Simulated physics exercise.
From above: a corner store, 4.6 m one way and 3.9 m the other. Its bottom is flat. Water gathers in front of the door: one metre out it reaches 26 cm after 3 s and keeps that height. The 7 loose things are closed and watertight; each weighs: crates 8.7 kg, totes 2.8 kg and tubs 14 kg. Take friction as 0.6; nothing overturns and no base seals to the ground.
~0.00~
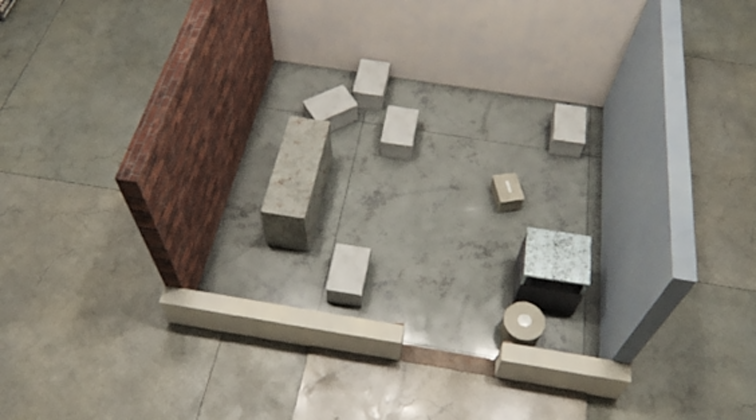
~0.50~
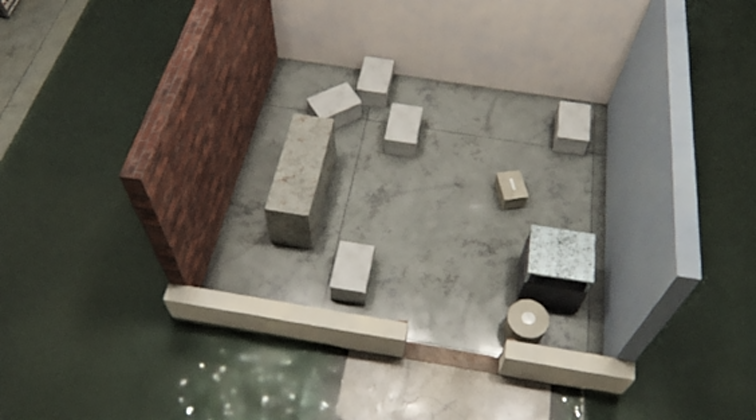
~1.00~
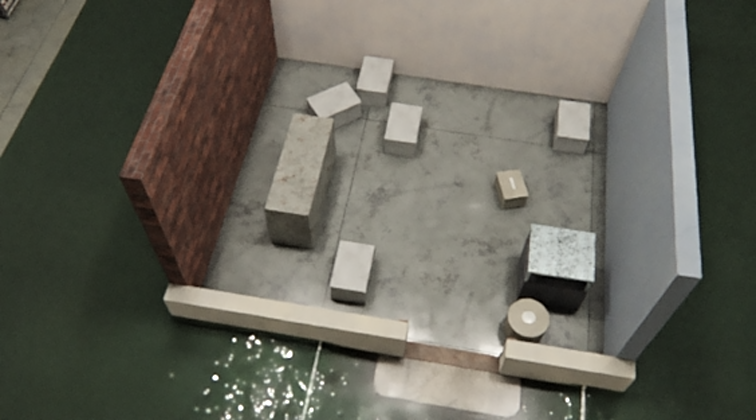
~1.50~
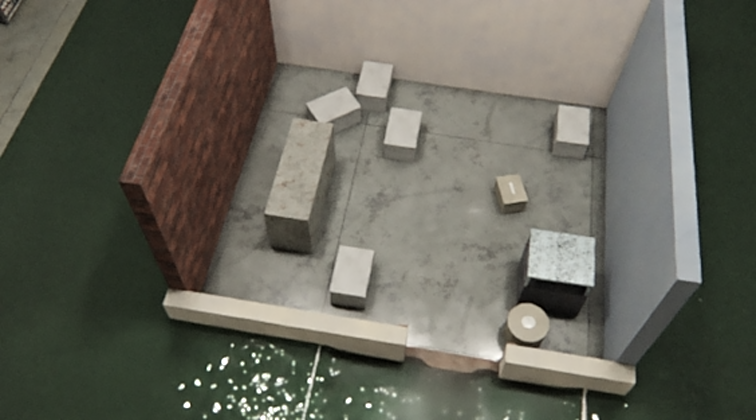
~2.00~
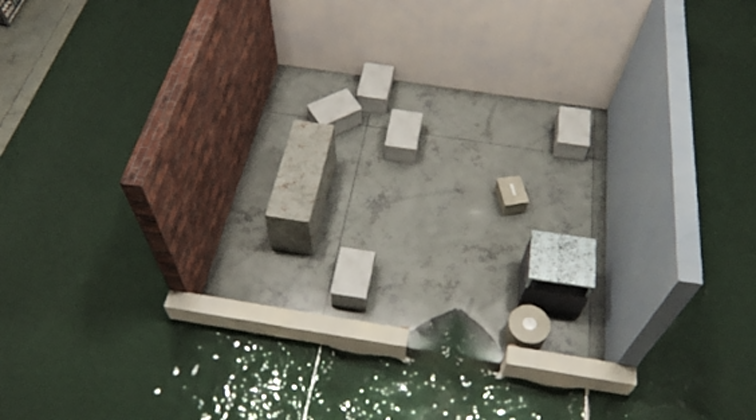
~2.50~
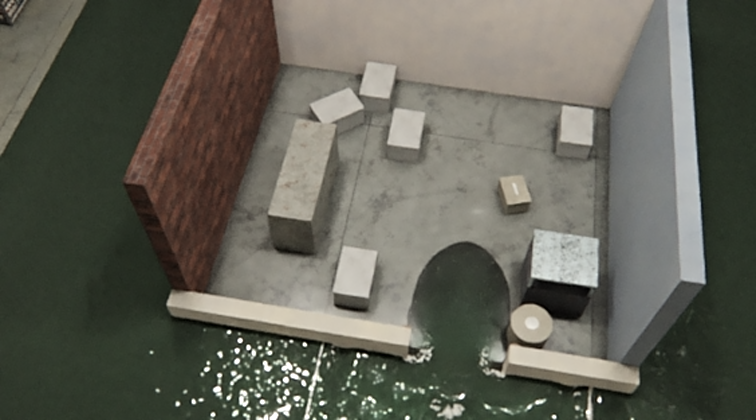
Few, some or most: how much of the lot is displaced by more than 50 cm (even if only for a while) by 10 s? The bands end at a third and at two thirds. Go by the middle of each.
That comes to two thirds or above.
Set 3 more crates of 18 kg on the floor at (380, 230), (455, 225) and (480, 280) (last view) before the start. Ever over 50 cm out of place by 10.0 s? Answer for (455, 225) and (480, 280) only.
In turn: Over, past it.
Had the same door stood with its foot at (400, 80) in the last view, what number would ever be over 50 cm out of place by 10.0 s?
Then 6.
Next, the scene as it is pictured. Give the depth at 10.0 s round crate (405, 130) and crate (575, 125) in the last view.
About 14 and 9 cm.
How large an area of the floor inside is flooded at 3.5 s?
Roughly 5.0 m2.
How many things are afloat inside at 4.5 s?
1 of them.
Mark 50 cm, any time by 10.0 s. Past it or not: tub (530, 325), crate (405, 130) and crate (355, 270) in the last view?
In that order: Less, past it, under.
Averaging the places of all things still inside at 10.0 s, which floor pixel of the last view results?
Near (406, 223).
After 3.5 s 0 of 7 are over 50 cm from their spots; 0 afloat.
After 4.5 s 1 of 7 are over 50 cm from their spots; 1 afloat.
After 7.0 s 4 of 7 are over 50 cm from their spots; 5 afloat.
After 10.0 s 5 of 7 are over 50 cm from their spots, and 5 have been at some point; 6 afloat.
